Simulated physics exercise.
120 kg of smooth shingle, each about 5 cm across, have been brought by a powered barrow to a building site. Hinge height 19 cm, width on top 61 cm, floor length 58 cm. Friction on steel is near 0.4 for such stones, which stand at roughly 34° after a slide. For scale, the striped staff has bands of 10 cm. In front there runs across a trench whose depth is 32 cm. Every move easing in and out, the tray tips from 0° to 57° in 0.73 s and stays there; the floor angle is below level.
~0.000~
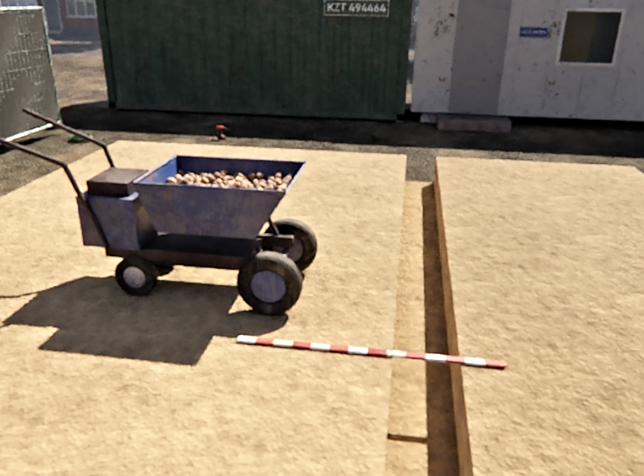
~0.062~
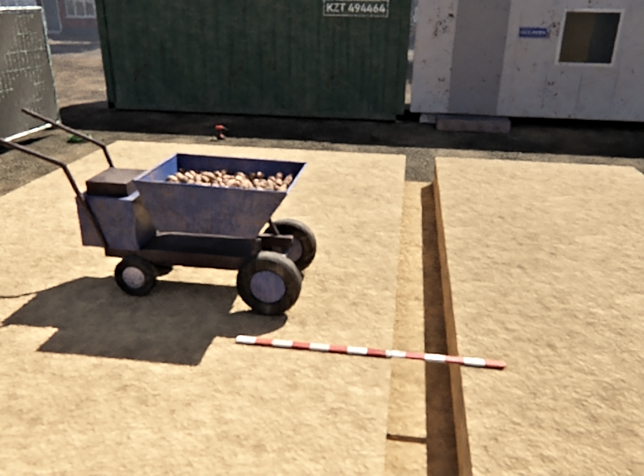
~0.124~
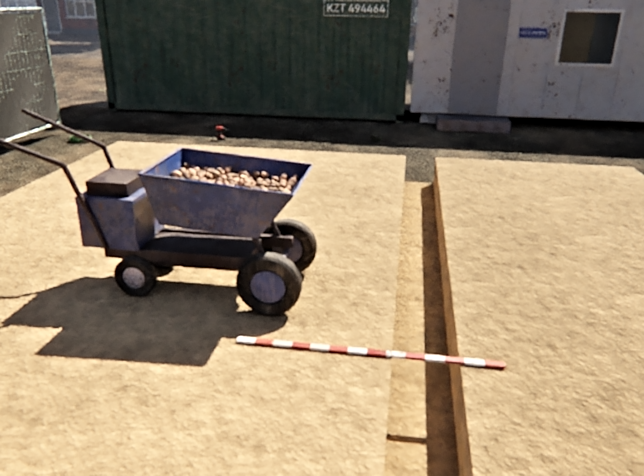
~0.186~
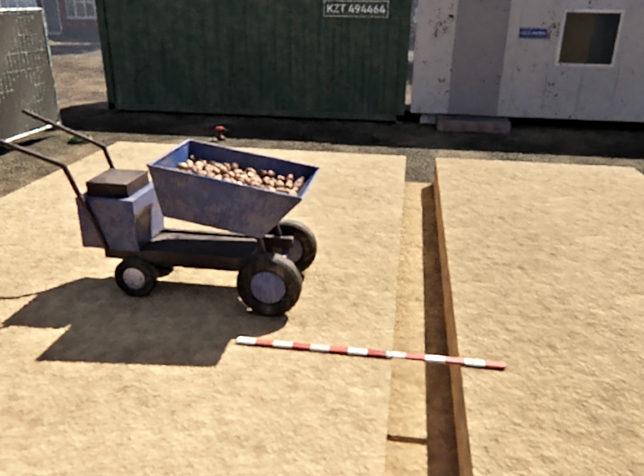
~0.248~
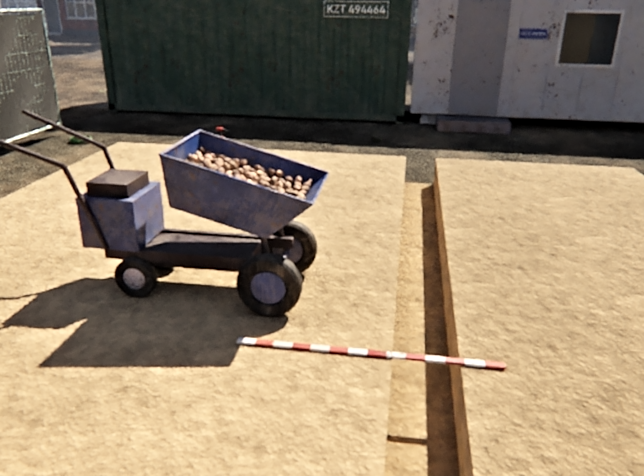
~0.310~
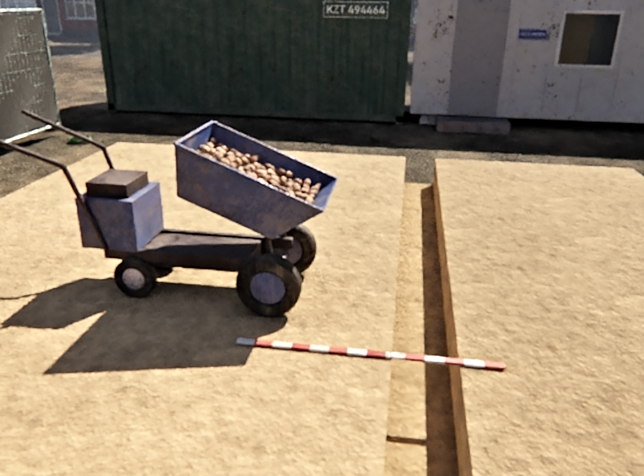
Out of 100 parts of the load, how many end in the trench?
Some 50 out of 100.
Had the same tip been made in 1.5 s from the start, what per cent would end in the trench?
In that case, around 45%.
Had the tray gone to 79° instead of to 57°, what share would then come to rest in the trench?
Share in trench: Approx. 95%.
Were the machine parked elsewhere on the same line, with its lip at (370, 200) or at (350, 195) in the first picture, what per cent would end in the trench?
Near 10 then near 20 percent.
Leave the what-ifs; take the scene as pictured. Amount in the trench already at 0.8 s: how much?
Some 0 per cent.
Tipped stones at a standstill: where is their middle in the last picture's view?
The stones end up centred near (422, 343).
After 0.6 s the floor is at 48°; 100 % in the tray; the foremost stones are at (342, 226).
After 0.8 s the floor is at 57°; 92 % in the tray, 7 % short of the trench, 1 % in the trench; the foremost stones are at (401, 258).
After 1.2 s the floor is at 57°; 55 % in the tray, 10 % short of the trench, 32 % in the trench, 3 % past the trench; the foremost stones are at (488, 323).
After 3.1 s the floor is at 57°; 37 % in the tray, 10 % short of the trench, 50 % in the trench, 3 % past the trench; the foremost stones are at (549, 317).
